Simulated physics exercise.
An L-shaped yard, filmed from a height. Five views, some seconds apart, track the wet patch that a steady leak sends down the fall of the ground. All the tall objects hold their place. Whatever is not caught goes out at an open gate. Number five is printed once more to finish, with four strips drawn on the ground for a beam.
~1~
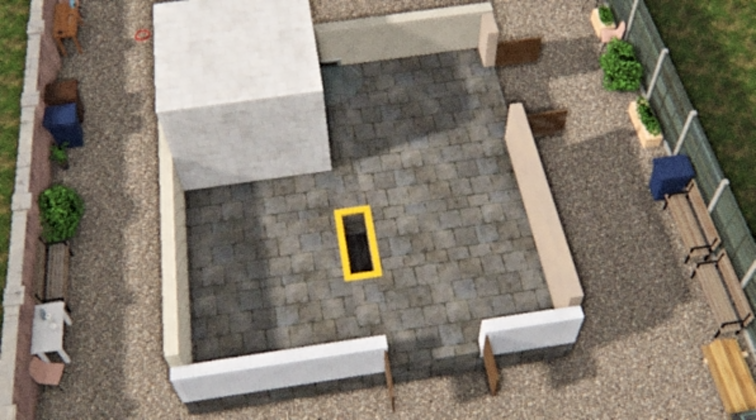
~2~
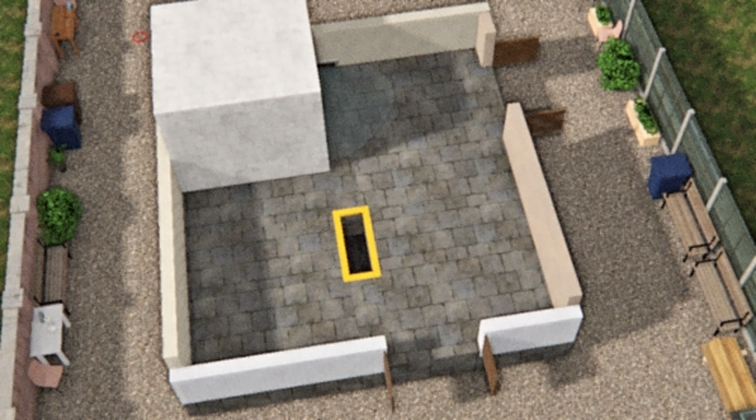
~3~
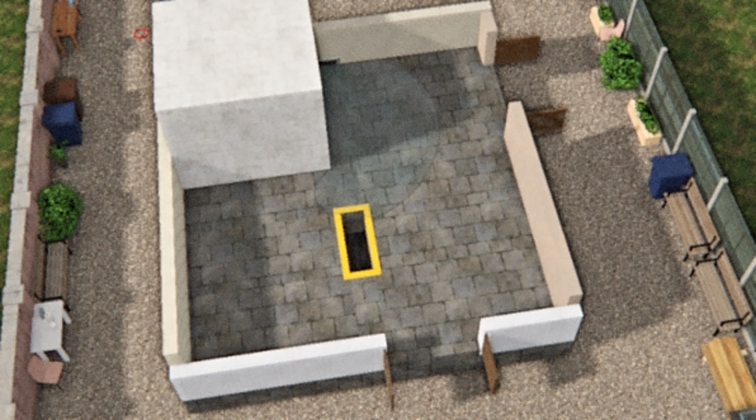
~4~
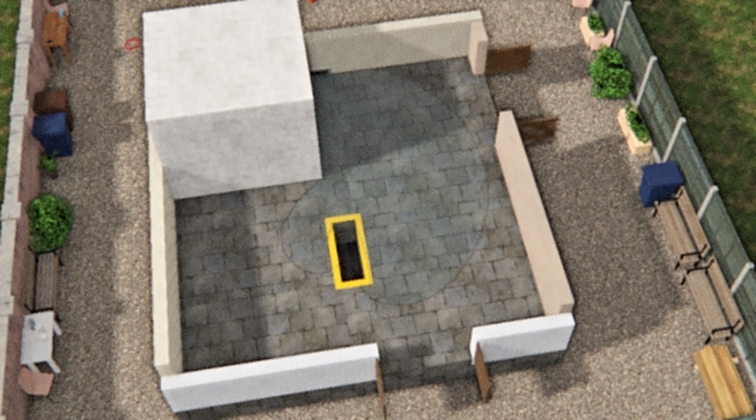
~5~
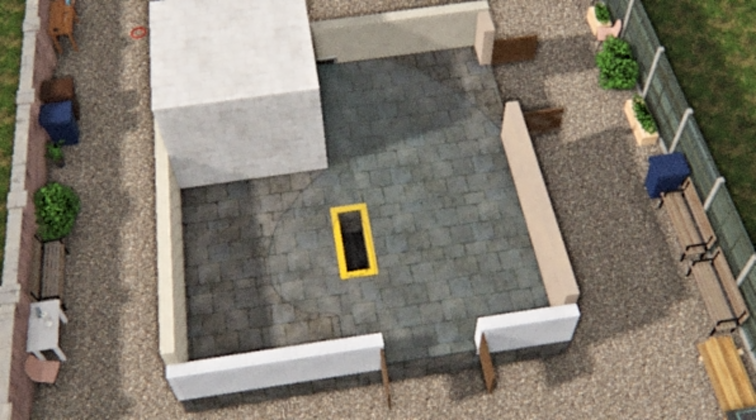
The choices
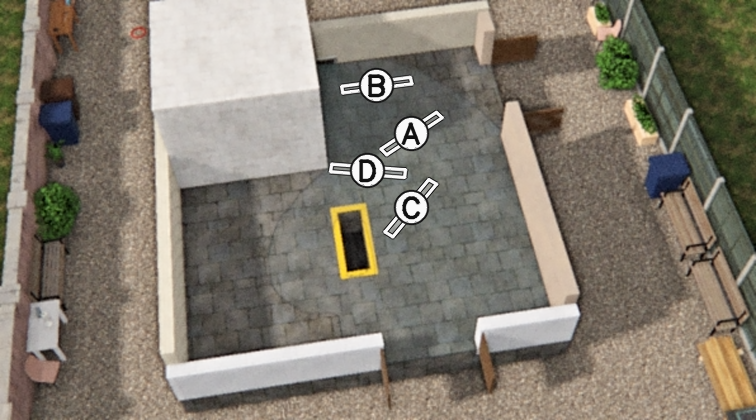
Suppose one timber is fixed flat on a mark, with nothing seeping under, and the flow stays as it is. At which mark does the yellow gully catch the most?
C works best here.
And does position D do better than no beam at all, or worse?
Position D is worse.
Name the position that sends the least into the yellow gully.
The answer is D.
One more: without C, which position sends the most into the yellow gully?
That is position A.
On the marked copy, A from (383, 151) to (439, 115); B from (342, 89) to (411, 80); C from (388, 234) to (432, 181); D from (331, 167) to (405, 173).
With A, about 37 % of the stream goes into the yellow gully, about 60 % out by the gates.
With B, about 24 % of the stream goes into the yellow gully, about 73 % out by the gates.
With C, about 56 % of the stream goes into the yellow gully, about 40 % out by the gates.
With D, about 4 % of the stream goes into the yellow gully, about 95 % out by the gates.
